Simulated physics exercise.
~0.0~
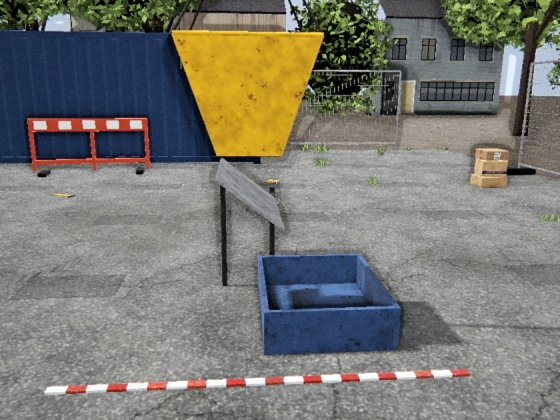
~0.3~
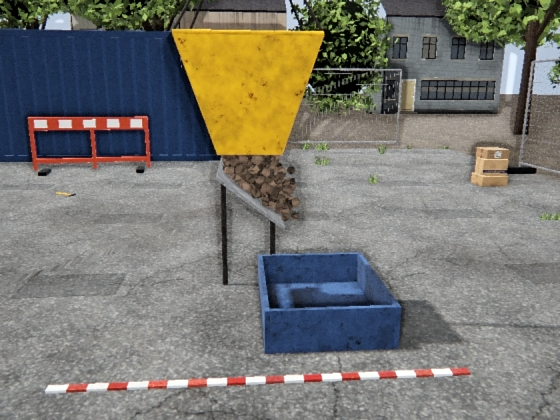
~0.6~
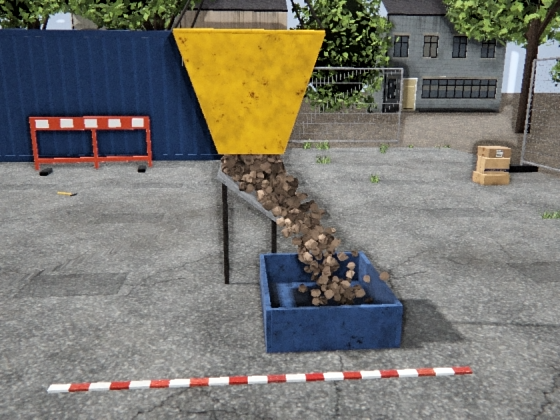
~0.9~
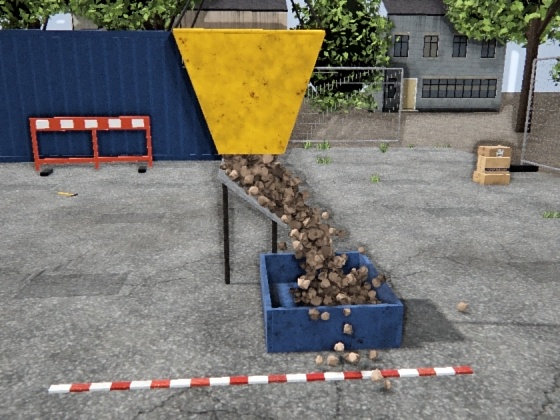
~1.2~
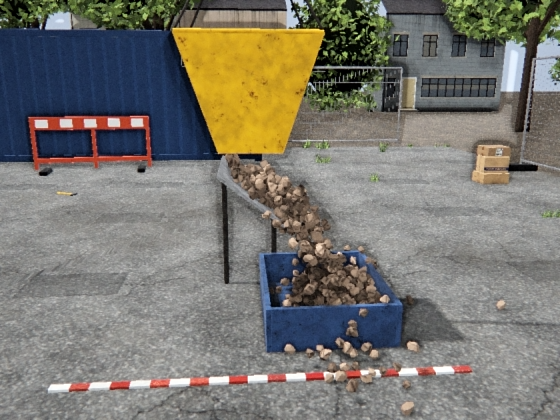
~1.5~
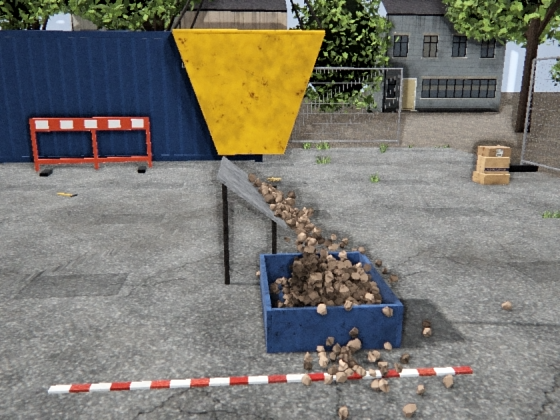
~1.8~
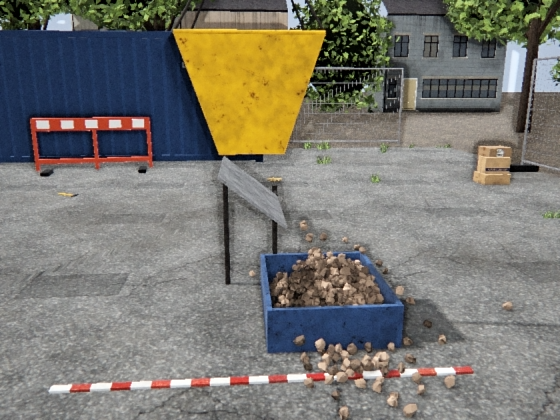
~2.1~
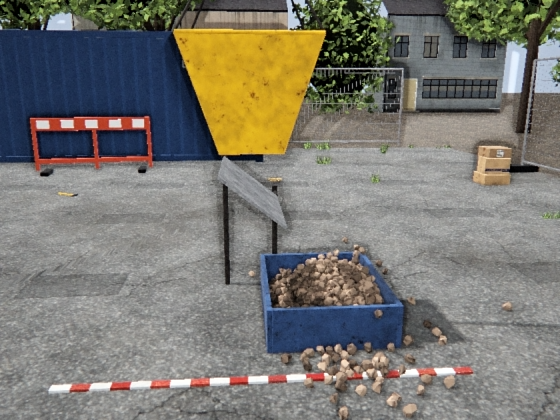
A big yellow skip hung still over a sloping steel chute as brown stones poured out beneath it, slid down to the right and tumbled into a blue bin, heaping up inside while a small share ended scattered on the ground in front and to the right.
